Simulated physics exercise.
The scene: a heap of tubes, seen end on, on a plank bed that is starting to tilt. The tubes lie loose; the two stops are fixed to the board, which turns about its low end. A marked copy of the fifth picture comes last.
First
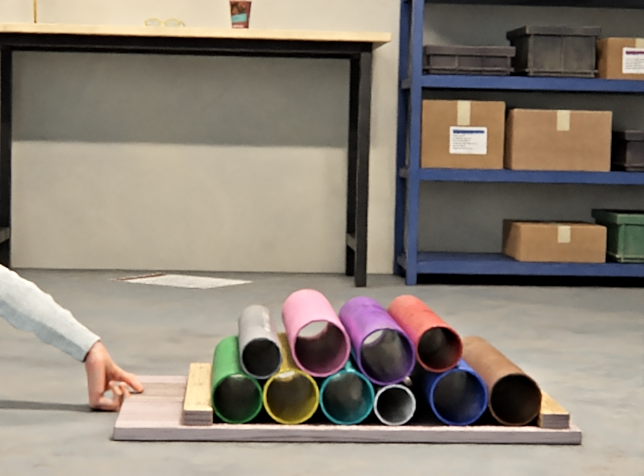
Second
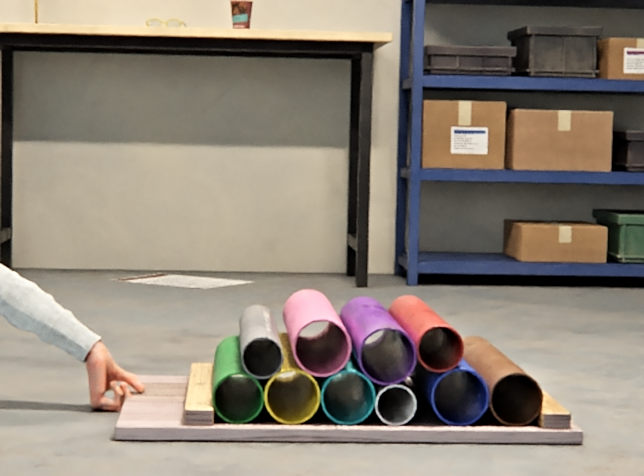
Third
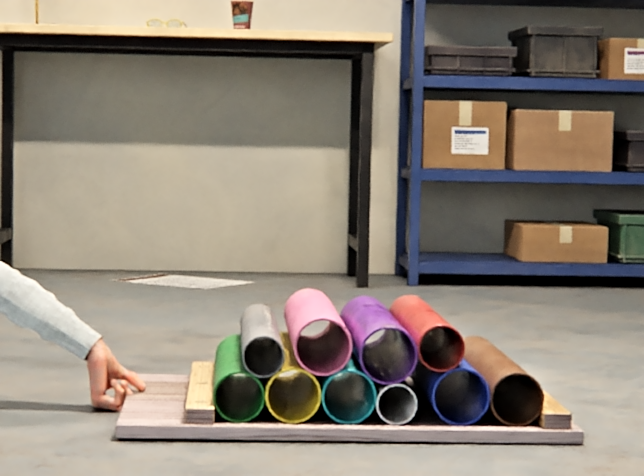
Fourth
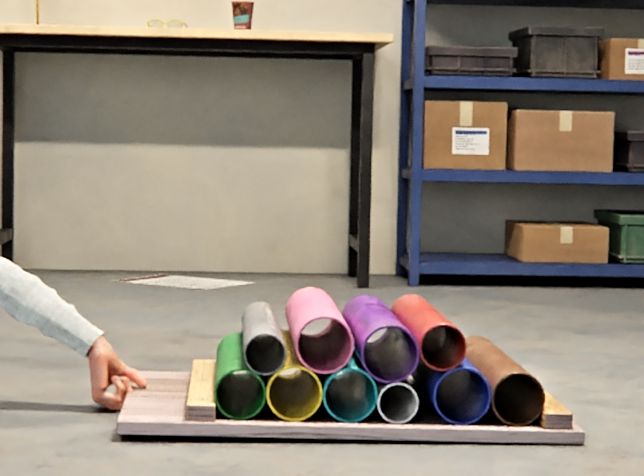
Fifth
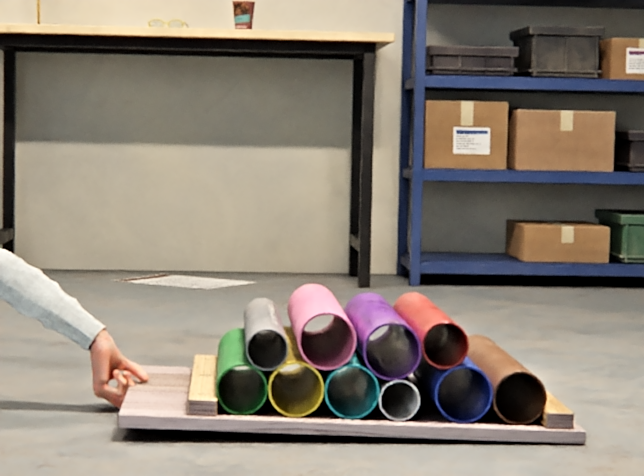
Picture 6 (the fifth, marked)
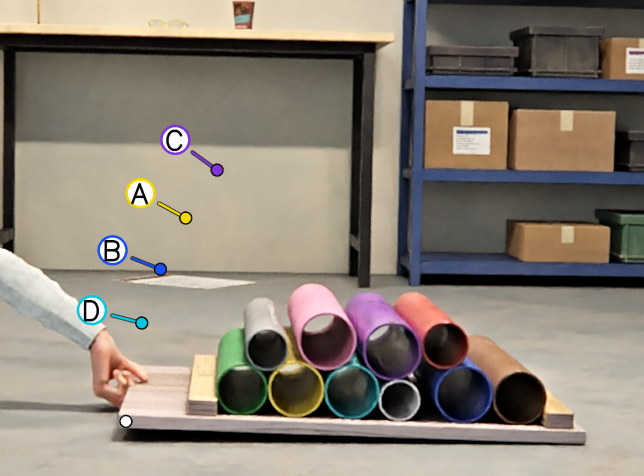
A hand slightly raising the left end of a plank bed stacked with loose colourful tubes, tilting it gently in a workshop.
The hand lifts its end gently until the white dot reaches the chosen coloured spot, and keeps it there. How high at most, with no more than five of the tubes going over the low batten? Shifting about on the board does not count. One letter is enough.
Up to C.
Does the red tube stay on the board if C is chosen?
The red tube: No.
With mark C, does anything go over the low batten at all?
At C: Yes.
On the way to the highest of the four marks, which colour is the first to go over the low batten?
It is the red one.
On the marked copy, A at (186, 218); B at (161, 269); C at (217, 170); D at (142, 323); the white dot at (126, 421).
With C. Early on, board at 19°.
Further on, board at 35°.
At the end, board at 35°, one over the low batten (red).
As for the rest, A one over the low batten (red); B one over the low batten (red); D one over the low batten (red).
